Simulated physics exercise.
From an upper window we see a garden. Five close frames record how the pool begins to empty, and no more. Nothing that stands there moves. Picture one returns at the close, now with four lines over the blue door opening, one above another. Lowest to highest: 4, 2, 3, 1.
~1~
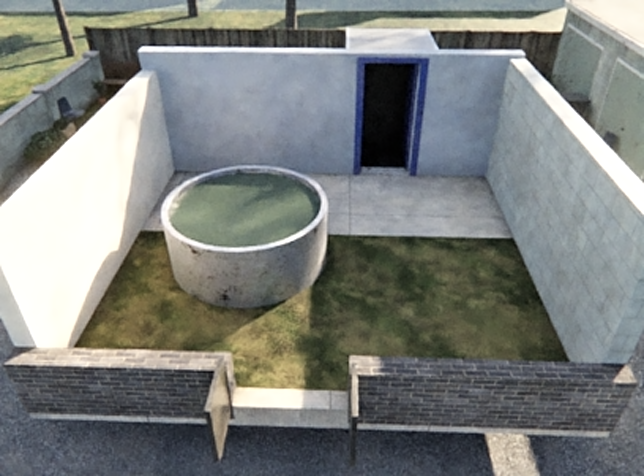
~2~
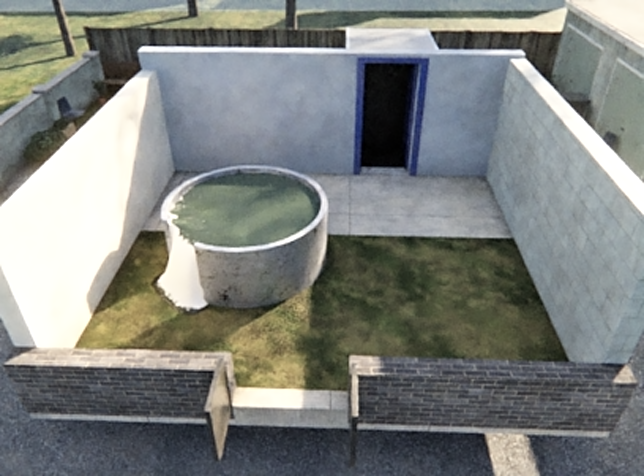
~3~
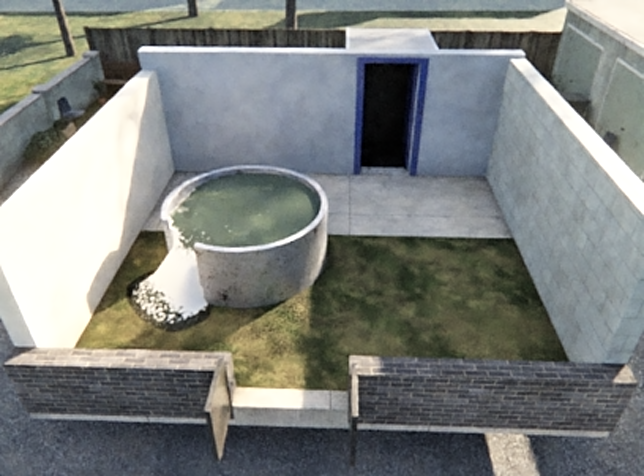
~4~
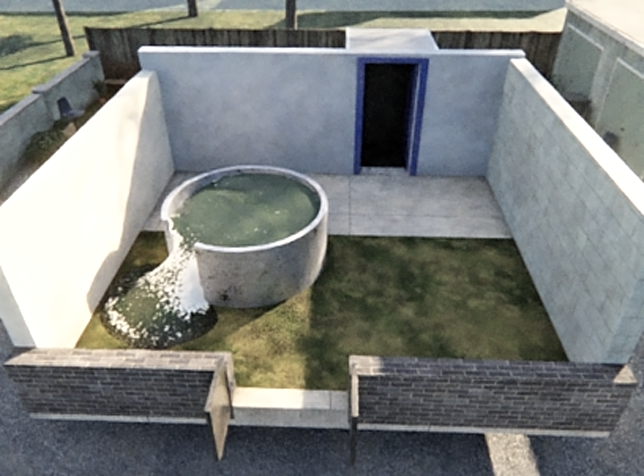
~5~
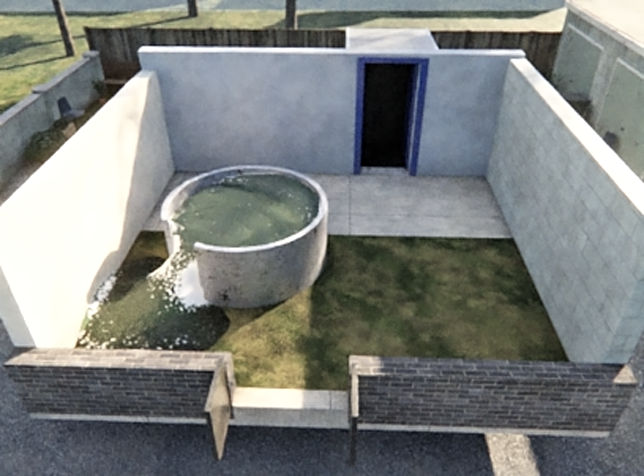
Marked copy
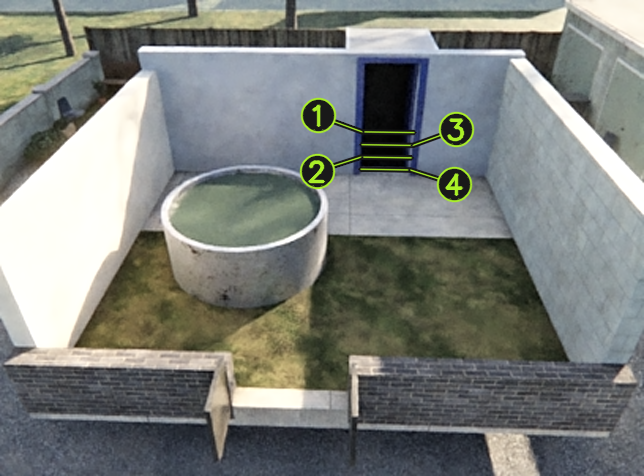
A round grey concrete pool of green water stands left of centre in a small walled garden, seen from an upper window. Pale walls enclose the grass and paving, with a dark, blue-framed doorway at the back and an open gate between low brick walls in front. The still water bursts through the pool's left side, foams white onto the grass and spreads toward the front left, while the camera stays still.
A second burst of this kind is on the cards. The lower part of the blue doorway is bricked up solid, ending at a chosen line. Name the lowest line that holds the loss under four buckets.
It is 4.
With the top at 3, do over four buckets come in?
No, not at all.
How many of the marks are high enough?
All four.
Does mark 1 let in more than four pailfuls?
No, not at all.
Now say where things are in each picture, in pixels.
In the first picture, water in the pool at rest, its middle at (246, 208); foot of the blue doorway at (385, 174); open gate at (290, 351).
In the second picture, front seen at (196, 307), 1 % of the ground wet.
In the third picture, front seen at (166, 324), 3 % of the ground wet.
In the fourth picture, front seen at (112, 322), 6 % of the ground wet.
In the fifth picture, front seen at (98, 313), 10 % of the ground wet.
On the marked copy, 1 at (388, 132); 2 at (386, 157); 3 at (387, 145); 4 at (385, 169); from the bottom up 4, 2, 3, 1.
If 1 is chosen, nothing gets over.
If 2 is chosen, nothing gets over.
If 3 is chosen, nothing gets over.
If 4 is chosen, a splash gets over, under a bucket.
